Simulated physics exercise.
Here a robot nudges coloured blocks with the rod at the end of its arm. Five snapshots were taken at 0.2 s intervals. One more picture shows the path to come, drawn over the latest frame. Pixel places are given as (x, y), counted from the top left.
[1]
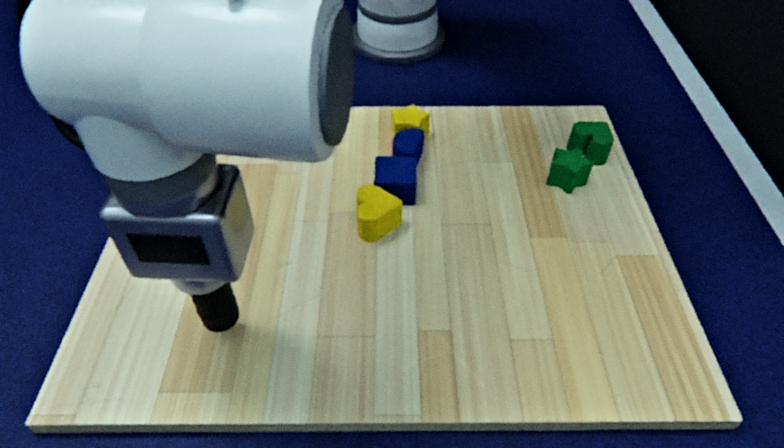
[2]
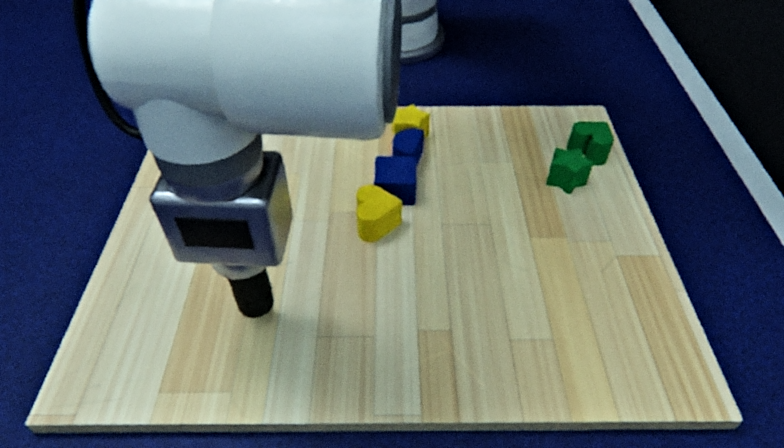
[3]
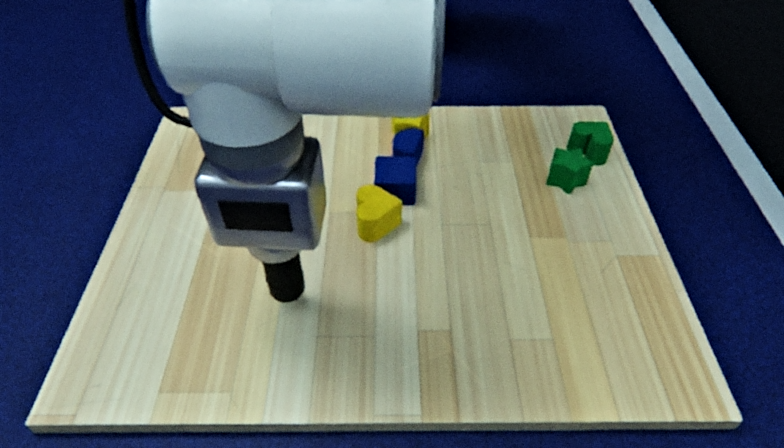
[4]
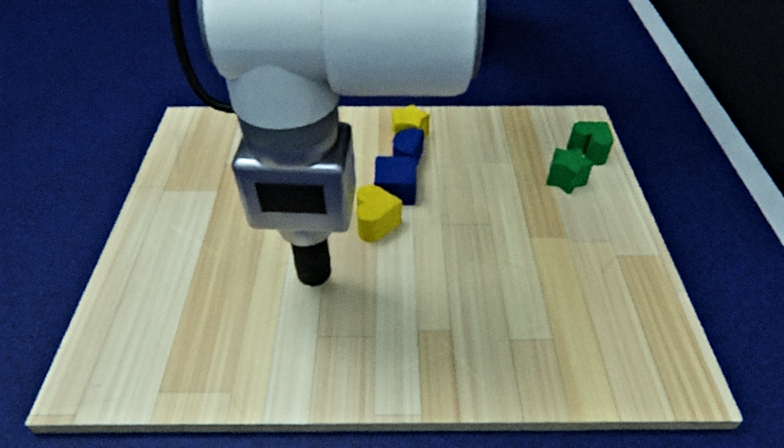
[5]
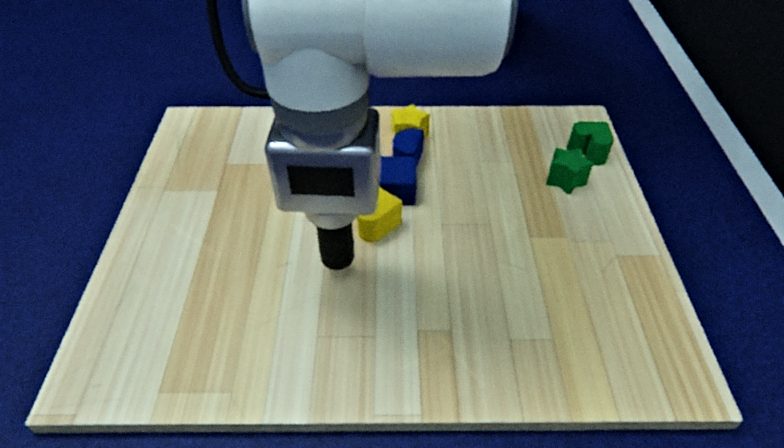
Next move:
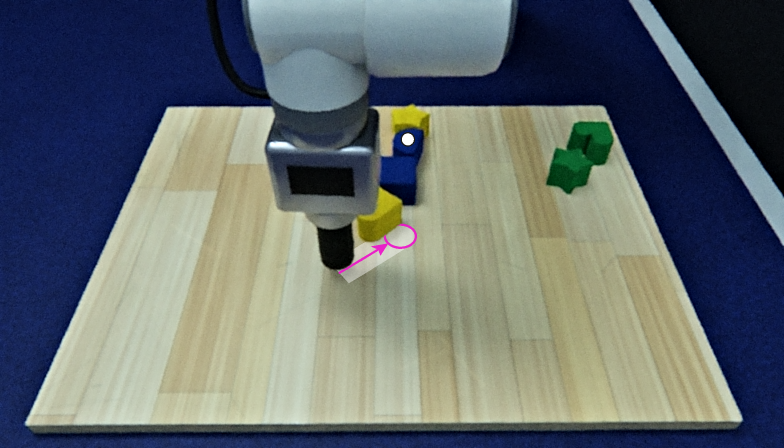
On a wooden board over a blue surface, a white robot arm moves its black-tipped rod steadily right and slightly away from the viewer, nearing a yellow heart-shaped block, while the yellow, blue and green blocks stay still.
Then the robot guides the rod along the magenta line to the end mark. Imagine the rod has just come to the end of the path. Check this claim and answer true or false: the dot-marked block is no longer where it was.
The statement is incorrect.
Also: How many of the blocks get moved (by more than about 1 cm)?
It's going to be one.
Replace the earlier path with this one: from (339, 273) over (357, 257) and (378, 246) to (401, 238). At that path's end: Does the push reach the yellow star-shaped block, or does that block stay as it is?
The block stays on its spot.
The line goes from (339, 273) directly to (400, 236); the dot is on the blue D-shaped block.
What follows on the original path. Halfway along, rod (370, 239); nothing pushed yet.
At the end, rod (401, 221); yellow heart-shaped block (379, 190), turned 25° anticlockwise; blue square (394, 165), turned 15° clockwise; blue D-shaped block unmoved.
